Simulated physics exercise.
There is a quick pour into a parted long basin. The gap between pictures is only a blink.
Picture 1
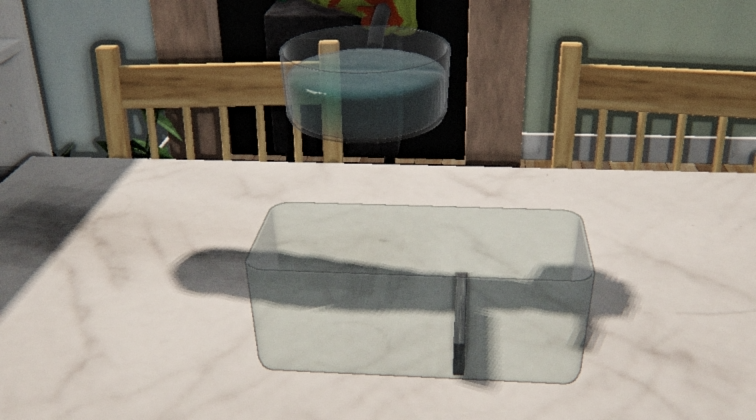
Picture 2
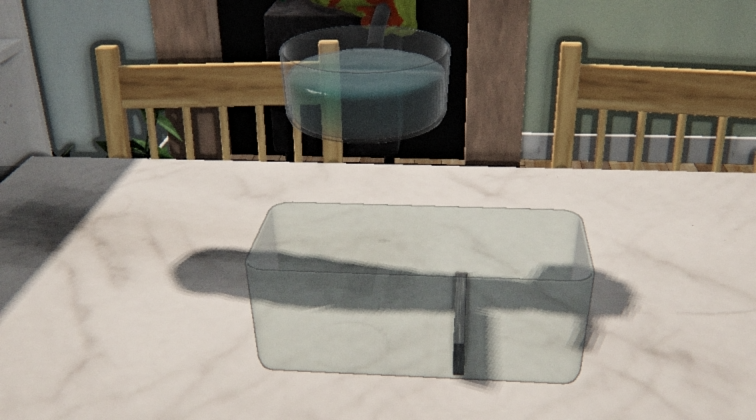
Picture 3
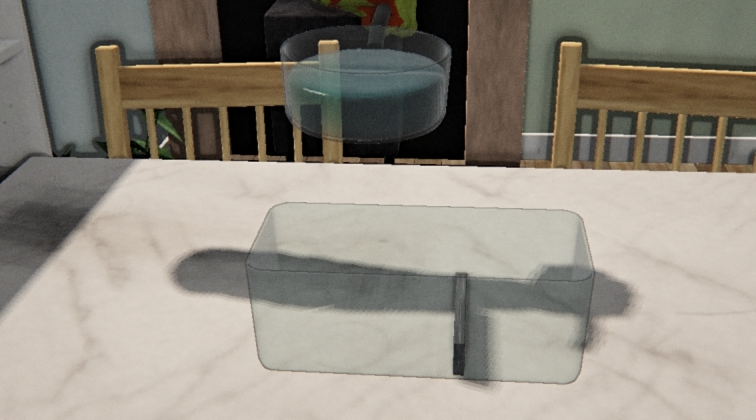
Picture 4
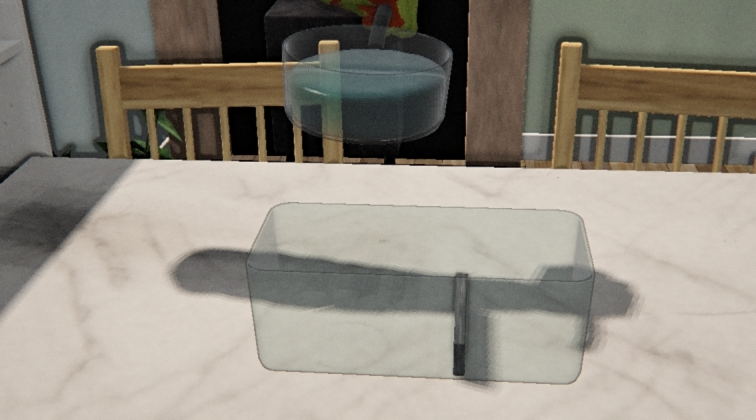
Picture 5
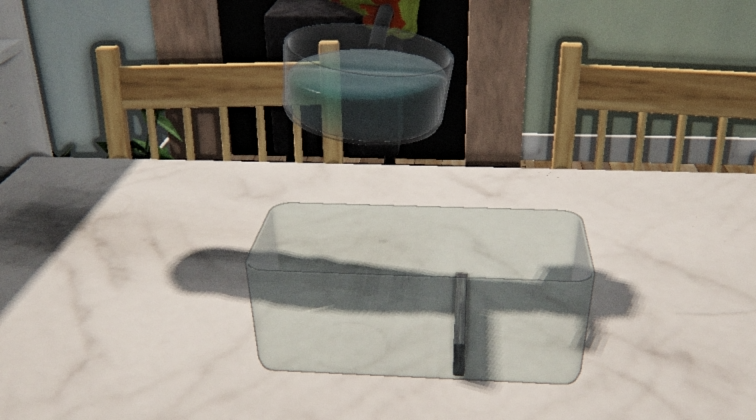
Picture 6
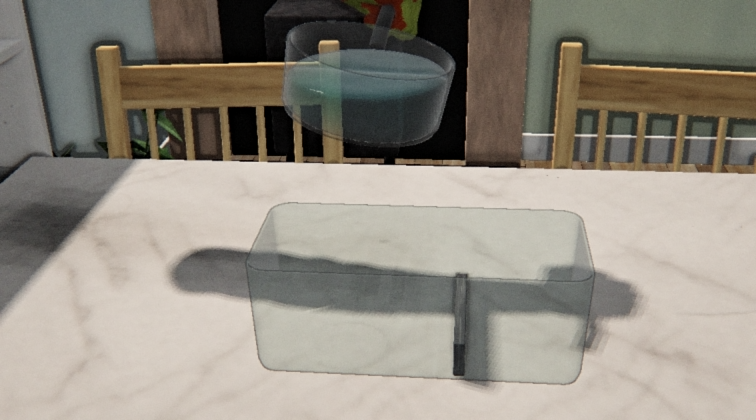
A clear round dish of blue-green liquid hung above a marble table, still at first, then tilted slightly down to the right, while a clear long basin with a low divider stayed put below.
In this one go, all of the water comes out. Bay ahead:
I foresee the right area holding the largest share.
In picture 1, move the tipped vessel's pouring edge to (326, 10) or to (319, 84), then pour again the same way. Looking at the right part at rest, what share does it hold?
The first start yields 5 per cent, the second 10 per cent.
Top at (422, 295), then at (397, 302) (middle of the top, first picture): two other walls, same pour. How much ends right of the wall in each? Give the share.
First try: Roughly 95 per cent; second try: 95 per cent.
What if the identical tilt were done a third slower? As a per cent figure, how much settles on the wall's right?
Near 85 parts in a hundred.
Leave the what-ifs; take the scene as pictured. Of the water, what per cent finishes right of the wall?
Some 80 parts in a hundred.
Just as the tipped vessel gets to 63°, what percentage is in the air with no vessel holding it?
Estimate: Some 35 per cent.
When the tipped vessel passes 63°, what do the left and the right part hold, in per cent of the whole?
Left: Roughly 0 %; right: Roughly 5 %.
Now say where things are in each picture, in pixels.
Tilt 0°; pouring edge (449, 51); surface from (289, 69) to (445, 71); the long basin's rim runs from (259, 235) to (587, 246); the wall's top is at (461, 307), in the first picture.
Tilt 0°; pouring edge (449, 51); surface from (288, 69) to (445, 71), in the second picture.
Tilt 2°; pouring edge (449, 54); surface from (288, 69) to (445, 72), in the third picture.
Tilt 4°; pouring edge (451, 57); surface from (289, 68) to (446, 73), in the fourth picture.
Tilt 7°; pouring edge (452, 62); surface from (289, 67) to (447, 74), in the fifth picture.
Tilt 11°; pouring edge (453, 68); surface from (290, 67) to (449, 75), in the sixth picture.
A moment on, the tilt is 63° and 60 per cent is still to pour, 0 is left of the wall and 4 right of it.
Next, the tilt is 91° and 15 per cent is still to pour, 3 is left of the wall and 68 right of it.
Then the tilt is 93° and 3 per cent is still to pour, 13 is left of the wall and 80 right of it.
Later the tilt is 93° and 1 per cent is still to pour, 16 is left of the wall and 82 right of it.
Finally, 17 per cent lies left of the wall, 82 right of it and 1 outside.
